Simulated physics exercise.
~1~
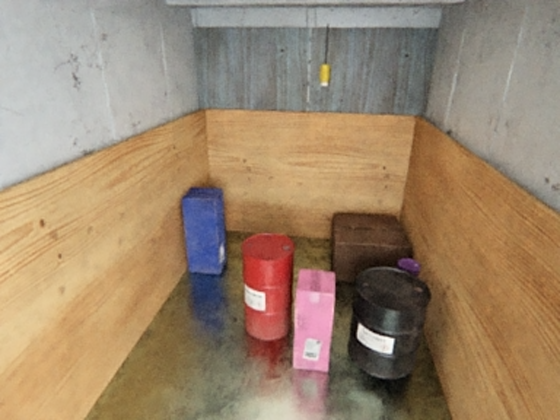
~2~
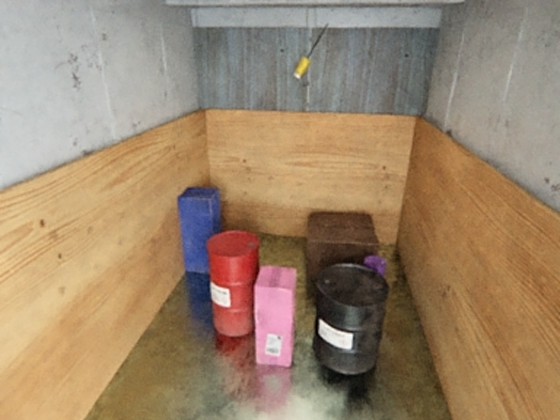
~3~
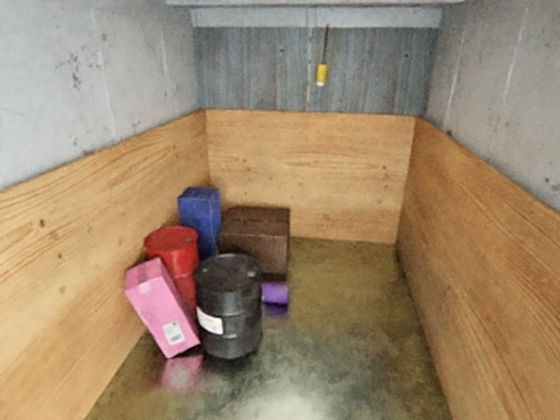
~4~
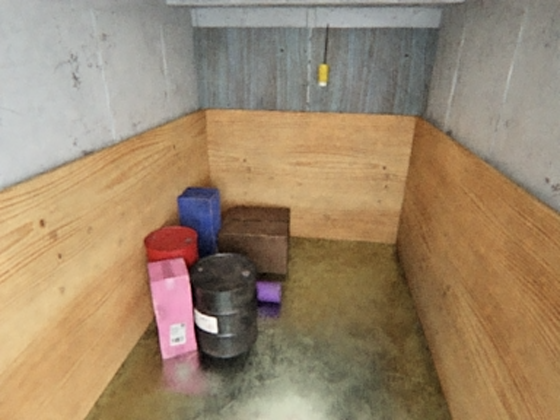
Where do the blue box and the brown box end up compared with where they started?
The blue box stays in its place at the back left, while the brown box ends up well to the left of where it started, close beside the blue one.
